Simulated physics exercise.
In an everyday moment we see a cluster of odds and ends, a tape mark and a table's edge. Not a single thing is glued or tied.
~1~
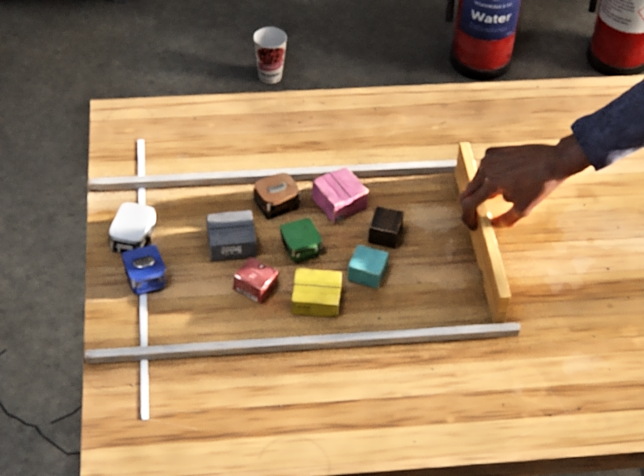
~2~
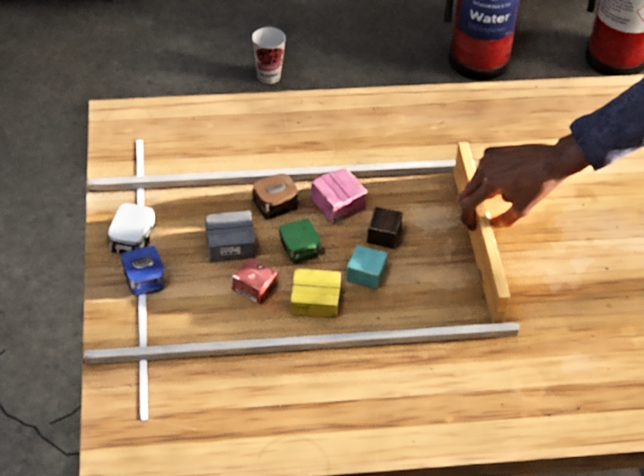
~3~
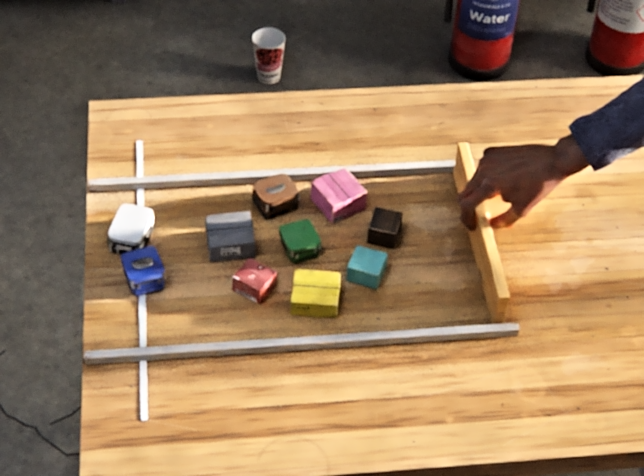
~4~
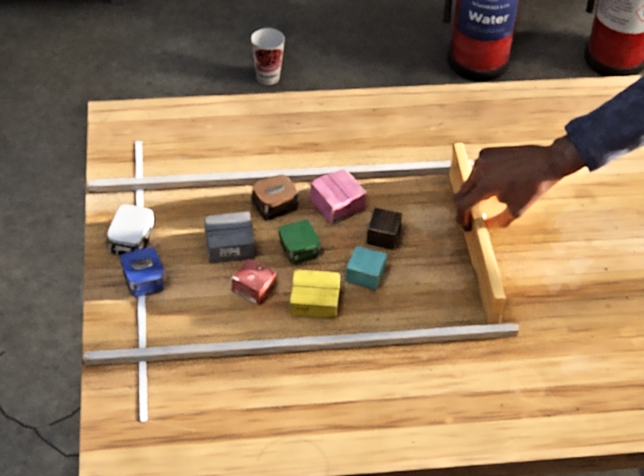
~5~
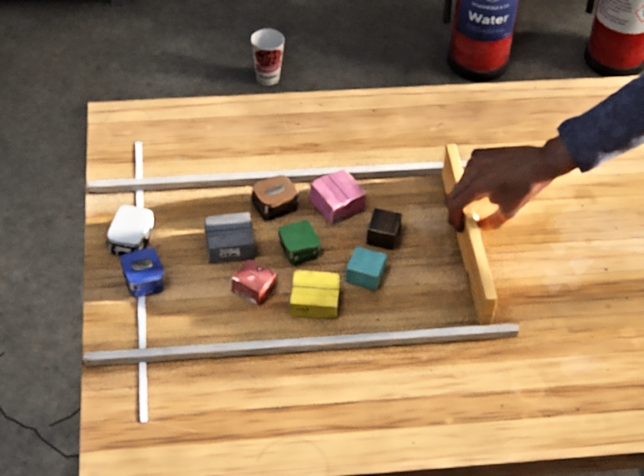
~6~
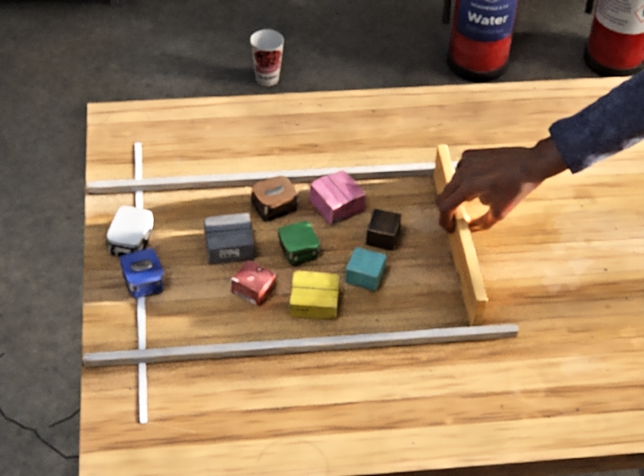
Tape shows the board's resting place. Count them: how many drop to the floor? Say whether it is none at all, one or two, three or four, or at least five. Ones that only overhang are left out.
Honestly, the push sends three or four of them over the end.
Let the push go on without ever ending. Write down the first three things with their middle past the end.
In sequence: The white case, the grey box and the blue case.
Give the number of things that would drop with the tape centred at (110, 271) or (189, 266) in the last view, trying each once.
Respectively 6 and 1.
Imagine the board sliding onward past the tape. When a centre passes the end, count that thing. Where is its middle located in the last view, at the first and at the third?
I'd put the first at about (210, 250) and the next at about (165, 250).
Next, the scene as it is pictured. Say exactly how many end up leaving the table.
It comes to 4.
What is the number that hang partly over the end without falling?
That'd be 2.
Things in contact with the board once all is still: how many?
Count: 4.
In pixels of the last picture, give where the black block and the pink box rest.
The black block at (125, 248), the pink box at (119, 203).
Soon after, none off yet; white case at rest near (130, 233); blue case at rest near (142, 274); grey box at rest near (229, 238).
After that, none off yet; white case at rest near (130, 233); blue case at rest near (142, 274); grey box displaced about its own width near (185, 240).
And then, none off yet; white case tilting well over near (68, 228); blue case displaced about its own width near (109, 275); grey box displaced well along near (103, 236).
In the end, the number that fall off is three or four; gone, brown case, grey box, blue case and white case.
